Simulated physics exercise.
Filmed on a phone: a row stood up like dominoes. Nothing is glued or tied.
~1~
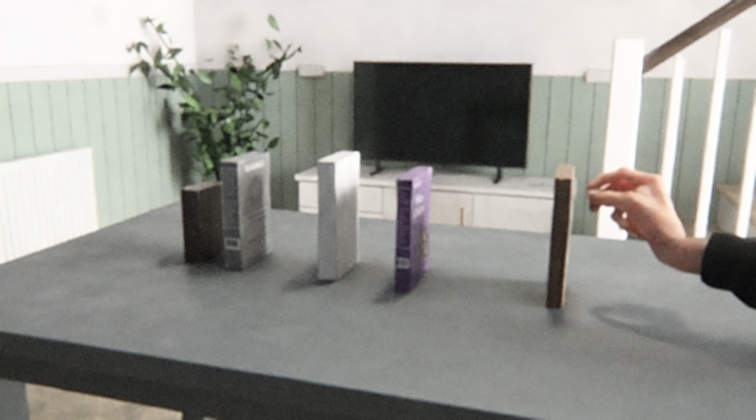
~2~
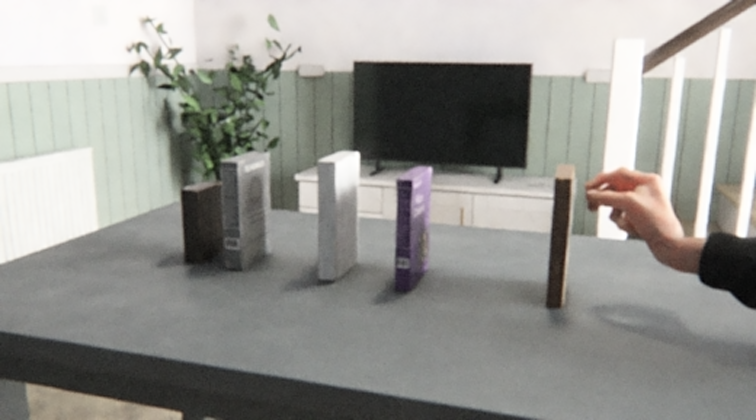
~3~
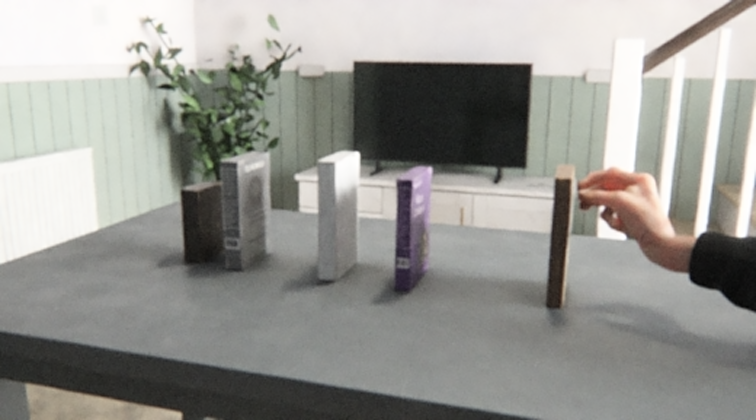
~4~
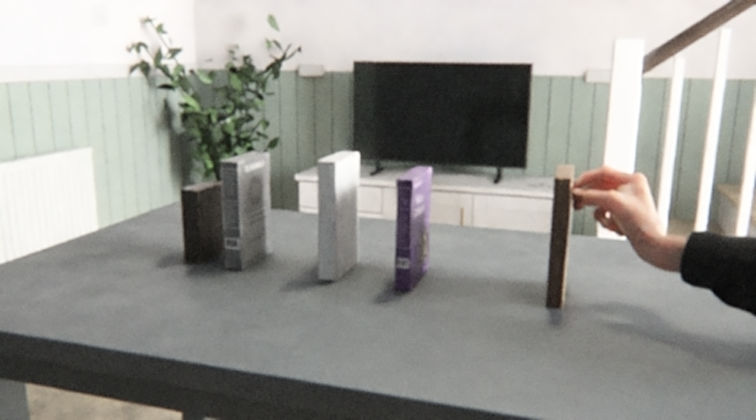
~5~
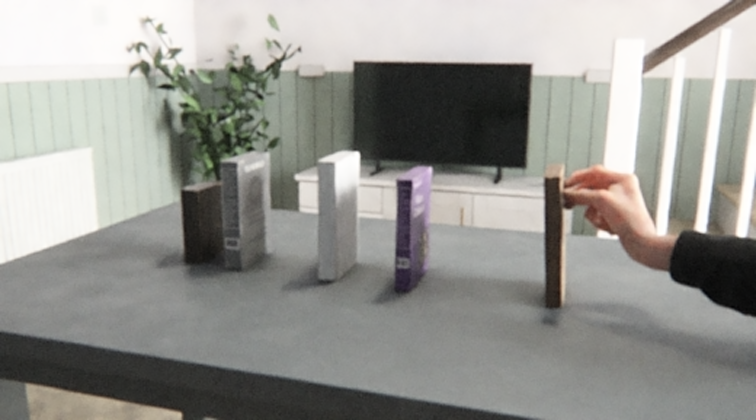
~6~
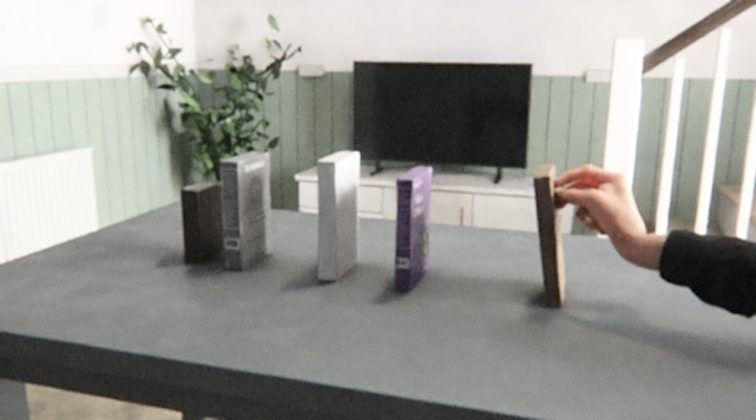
A hand reached in from the right to a brown block at the end of a spaced-out row on a dark table and pushed its top slightly left, while the other upright pieces stayed still.
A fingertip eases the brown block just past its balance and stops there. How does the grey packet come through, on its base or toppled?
The grey packet keeps standing.
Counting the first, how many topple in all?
In all, 1.
Then, 0.20 s after the last picture, brown block 27° over.
Then, 0.30 s after the last picture, brown block 56° over.
Then, 0.40 s after the last picture, brown block 90° over.
At rest, all 3 in place. Seen from the same camera at the end, grey packet near (248, 209).
